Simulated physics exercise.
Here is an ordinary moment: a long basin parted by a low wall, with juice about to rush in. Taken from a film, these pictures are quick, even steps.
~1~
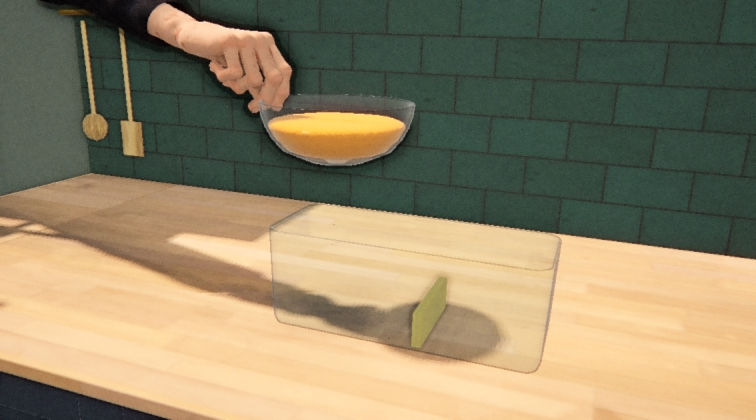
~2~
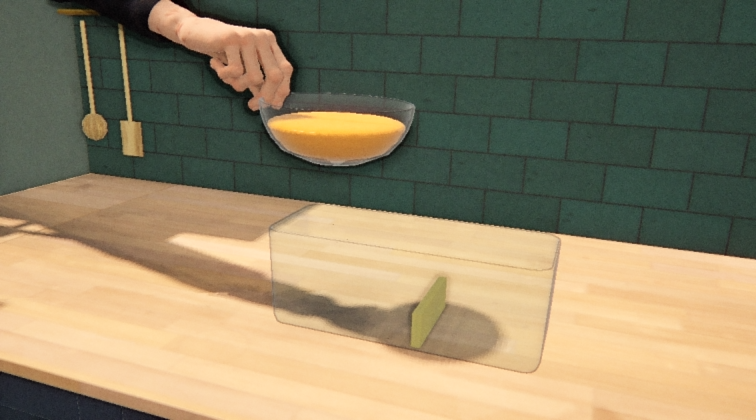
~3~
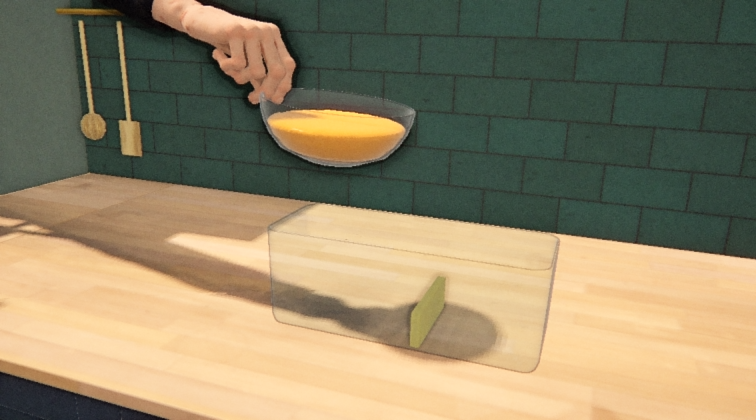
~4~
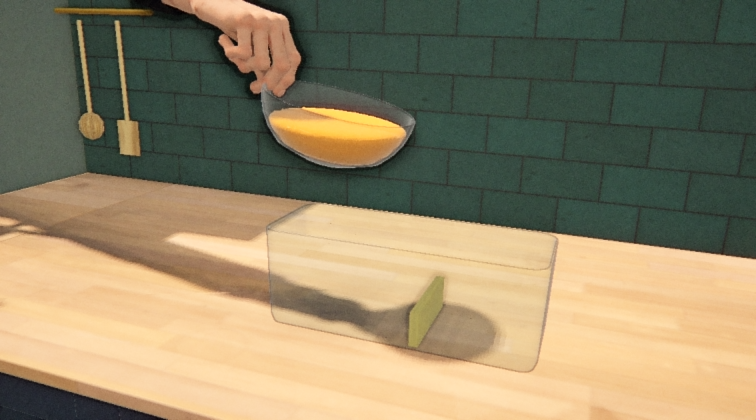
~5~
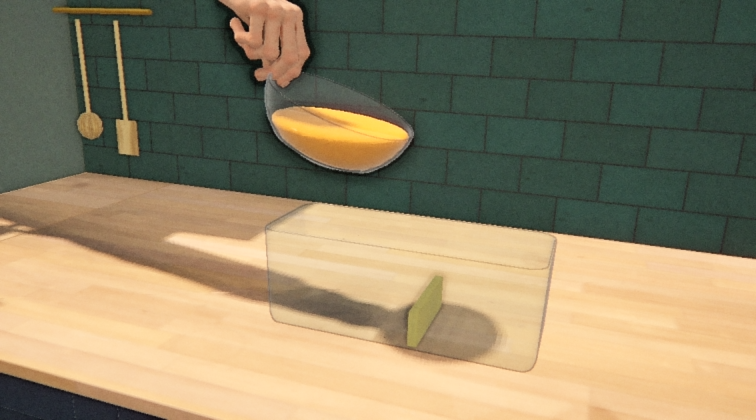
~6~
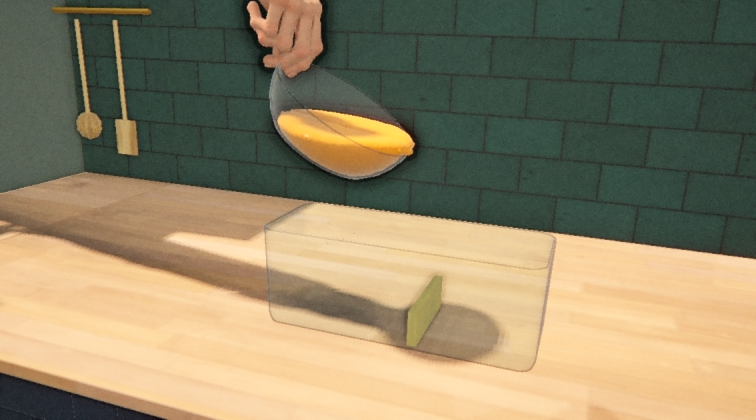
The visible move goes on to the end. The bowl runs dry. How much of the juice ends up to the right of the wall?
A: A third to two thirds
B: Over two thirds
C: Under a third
(A) A third to two thirds.
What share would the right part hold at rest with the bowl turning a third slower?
Around 55 percent ends up there.
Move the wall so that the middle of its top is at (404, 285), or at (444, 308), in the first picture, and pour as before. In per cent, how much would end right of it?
The first placement gives around 70 percent, the second 40 percent.
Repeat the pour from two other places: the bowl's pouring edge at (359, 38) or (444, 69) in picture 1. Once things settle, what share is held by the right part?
You'd get 15 percent from the first and 65 percent from the second.
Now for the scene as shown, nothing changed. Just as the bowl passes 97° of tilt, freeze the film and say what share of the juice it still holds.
Looks like roughly 5 percent is still held.
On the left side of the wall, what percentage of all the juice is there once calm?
Roughly 50 percent of it.
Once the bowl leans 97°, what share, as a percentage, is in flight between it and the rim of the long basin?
20 per cent.
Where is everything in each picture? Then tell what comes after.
The first picture shows tilt 0°; pouring edge (410, 109); surface from (278, 117) to (405, 127); the long basin's rim runs from (290, 217) to (557, 254); the wall's top is at (431, 295).
The second picture shows tilt 1°; pouring edge (410, 111); surface from (278, 116) to (404, 128).
The third picture shows tilt 6°; pouring edge (410, 117); surface from (278, 113) to (404, 131).
The fourth picture shows tilt 13°; pouring edge (410, 127); surface from (279, 110) to (405, 135).
The fifth picture shows tilt 22°; pouring edge (409, 140); surface from (282, 109) to (408, 138).
The sixth picture shows tilt 33°; pouring edge (405, 155); surface from (288, 111) to (400, 143); 3 per cent is over the edge.
A moment on, the tilt is 97° and 5 per cent is still to pour, 30 is left of the wall and 46 right of it.
Next, the tilt is 111° and 0 per cent is still to pour, 45 is left of the wall and 39 right of it.
Then the tilt is 111° and 0 per cent is still to pour, 49 is left of the wall and 44 right of it.
Later the tilt is 111° and 0 per cent is still to pour, 50 is left of the wall and 44 right of it.
Finally, 50 per cent lies left of the wall, 44 right of it and 6 outside.
